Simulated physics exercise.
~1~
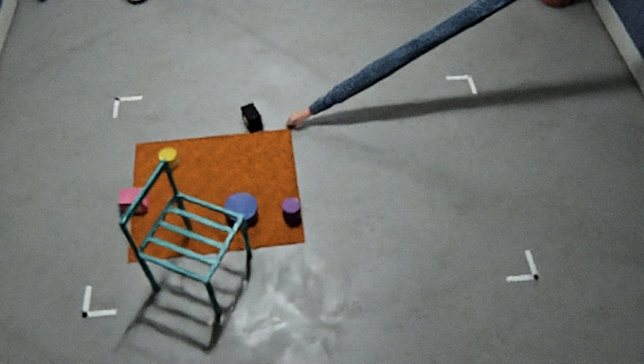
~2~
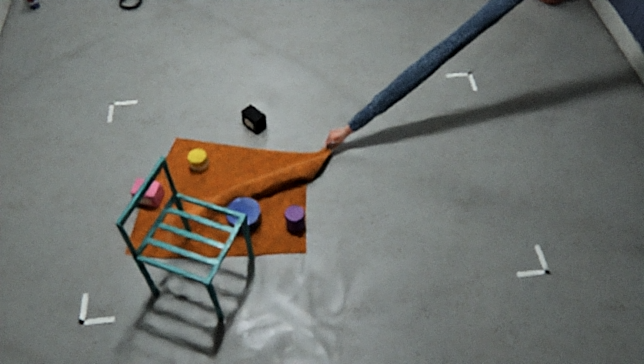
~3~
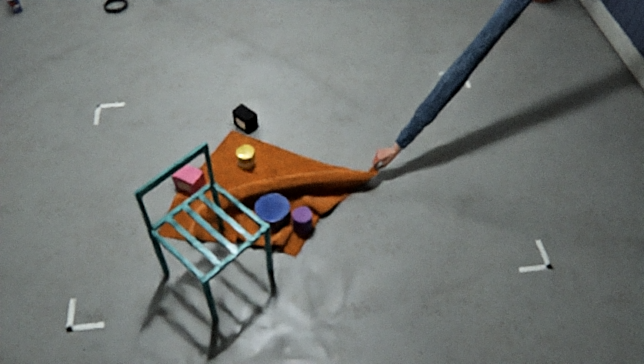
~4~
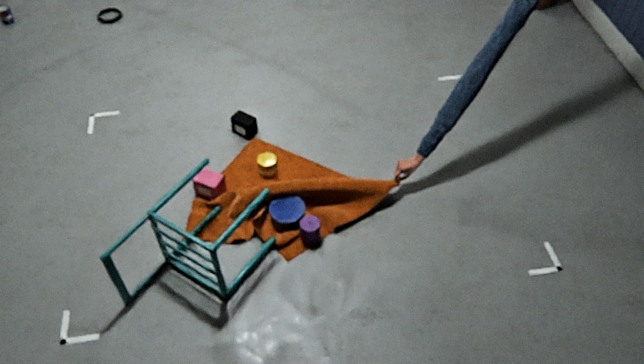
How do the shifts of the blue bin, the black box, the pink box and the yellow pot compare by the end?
The black box barely shifts and the blue bin slides a moderate way, while the pink box and the yellow pot are both carried far from where they started.
